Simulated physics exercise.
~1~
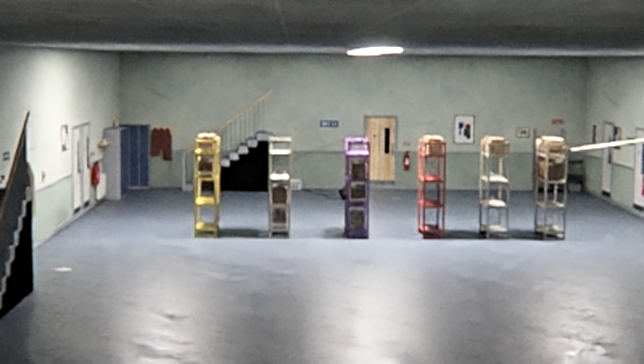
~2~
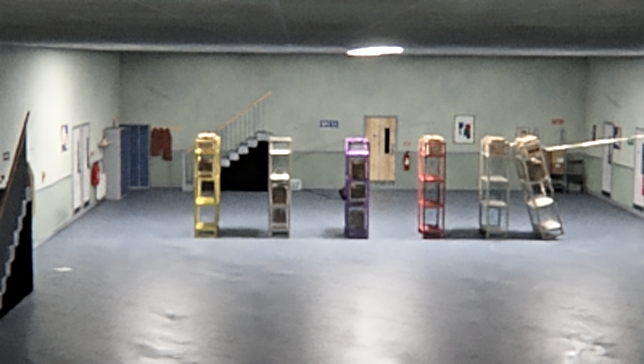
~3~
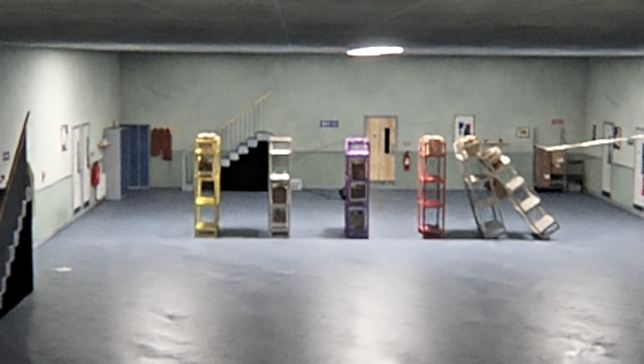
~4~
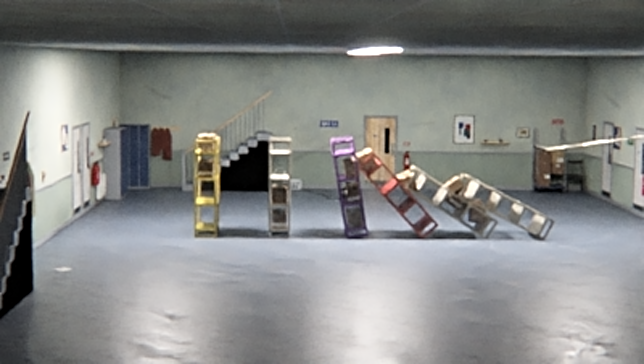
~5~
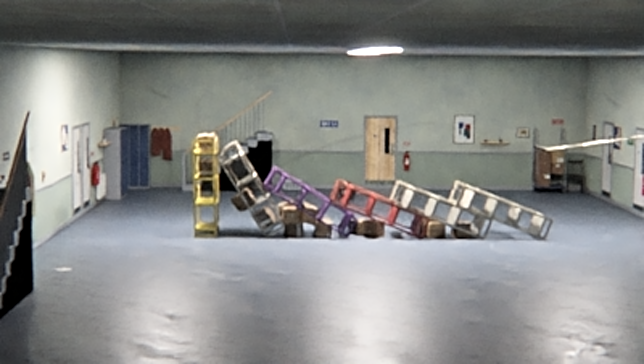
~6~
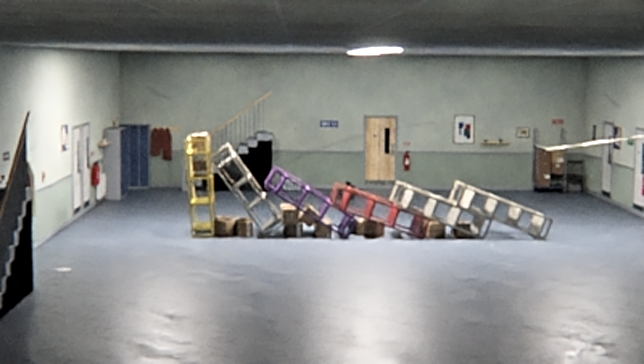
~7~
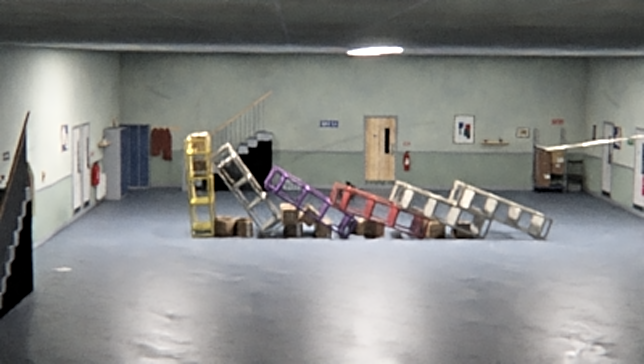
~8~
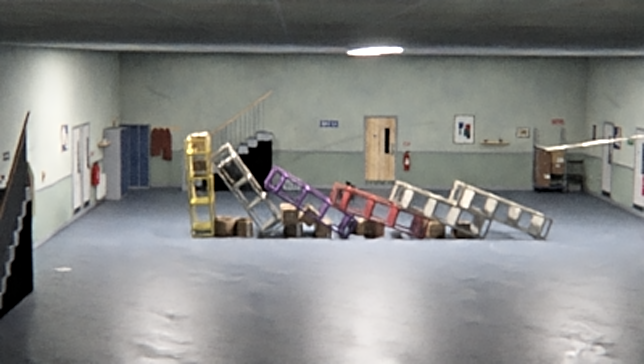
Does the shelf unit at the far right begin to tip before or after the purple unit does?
It begins to tip before the purple unit, which is still upright while the far right one is already leaning.
